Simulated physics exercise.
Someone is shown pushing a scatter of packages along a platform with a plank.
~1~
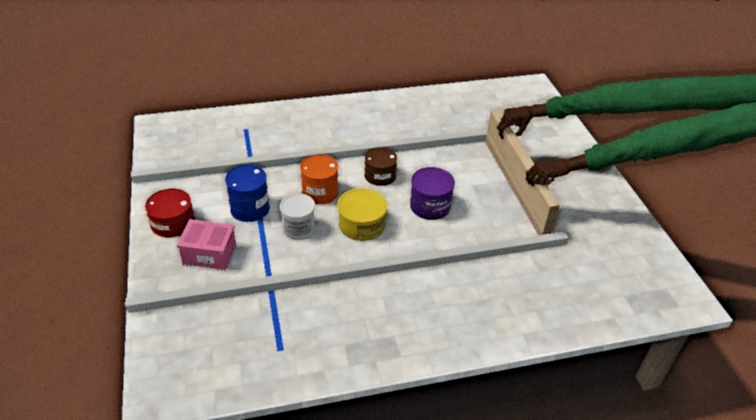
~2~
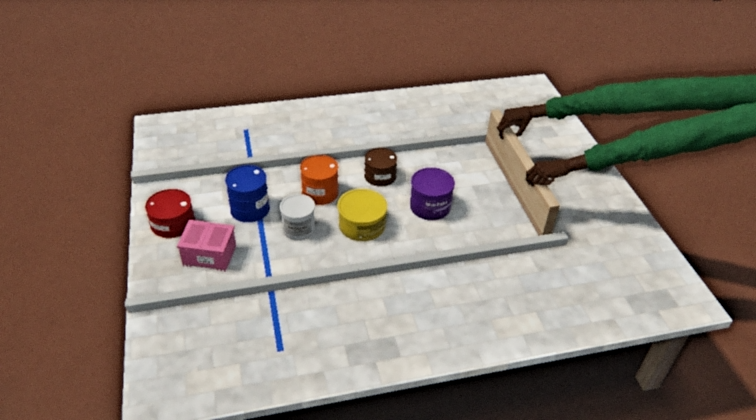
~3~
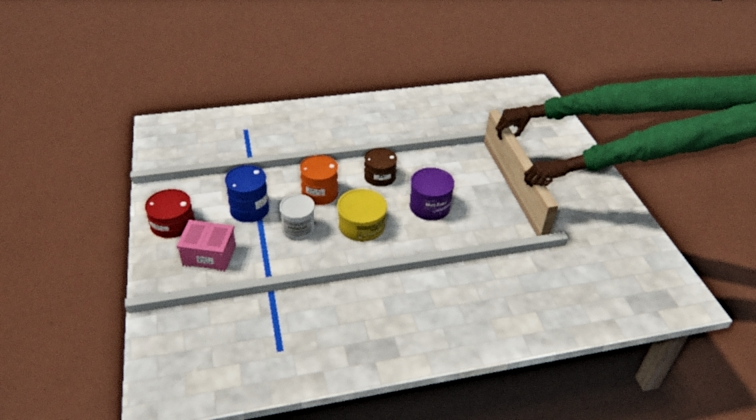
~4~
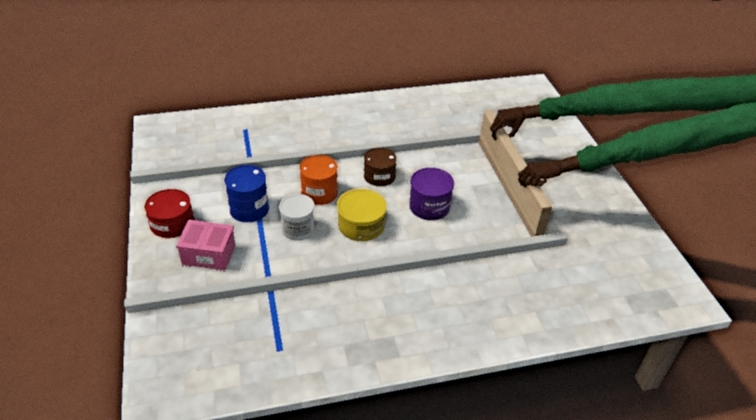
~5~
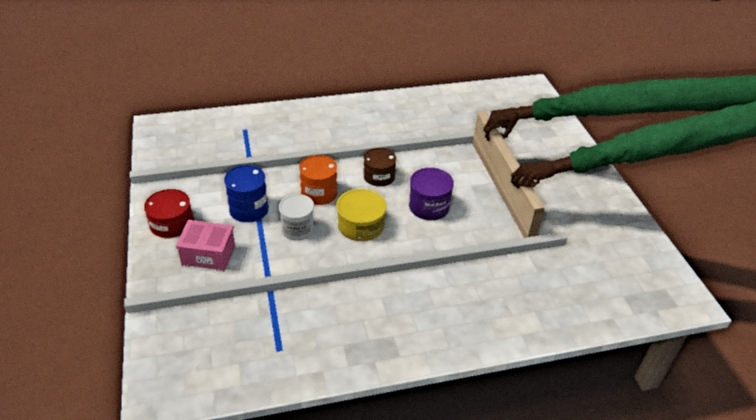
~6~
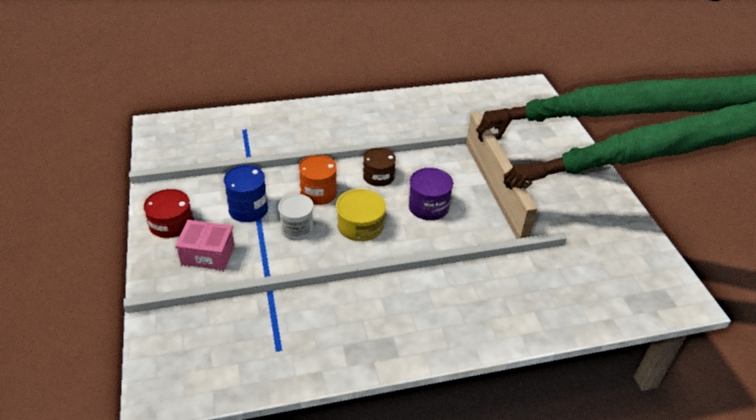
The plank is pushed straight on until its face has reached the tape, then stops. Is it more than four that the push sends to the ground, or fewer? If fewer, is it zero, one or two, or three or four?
The tally of falls will come to none at all.
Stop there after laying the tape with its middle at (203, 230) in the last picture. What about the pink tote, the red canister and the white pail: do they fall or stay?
The pink tote falls; the red canister goes over; the white pail survives.
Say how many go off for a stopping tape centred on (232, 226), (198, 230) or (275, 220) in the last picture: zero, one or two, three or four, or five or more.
One after another: Not one; one or two; none.
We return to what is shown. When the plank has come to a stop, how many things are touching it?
2 end up touching it.
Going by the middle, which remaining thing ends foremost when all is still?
The red canister.
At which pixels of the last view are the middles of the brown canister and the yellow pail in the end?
You'll see the brown canister at (235, 176), with the yellow pail at (222, 261).
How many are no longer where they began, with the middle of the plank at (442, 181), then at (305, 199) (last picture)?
I count 1 first and 7 after.
Soon after, none off yet; red canister at rest near (169, 213); pink tote at rest near (206, 246); blue canister at rest near (246, 194).
Then, none off yet; red canister at rest near (169, 213); pink tote moved about its own width near (172, 254); blue canister moved about its own width near (219, 202).
At rest, the number that fall off is zero.
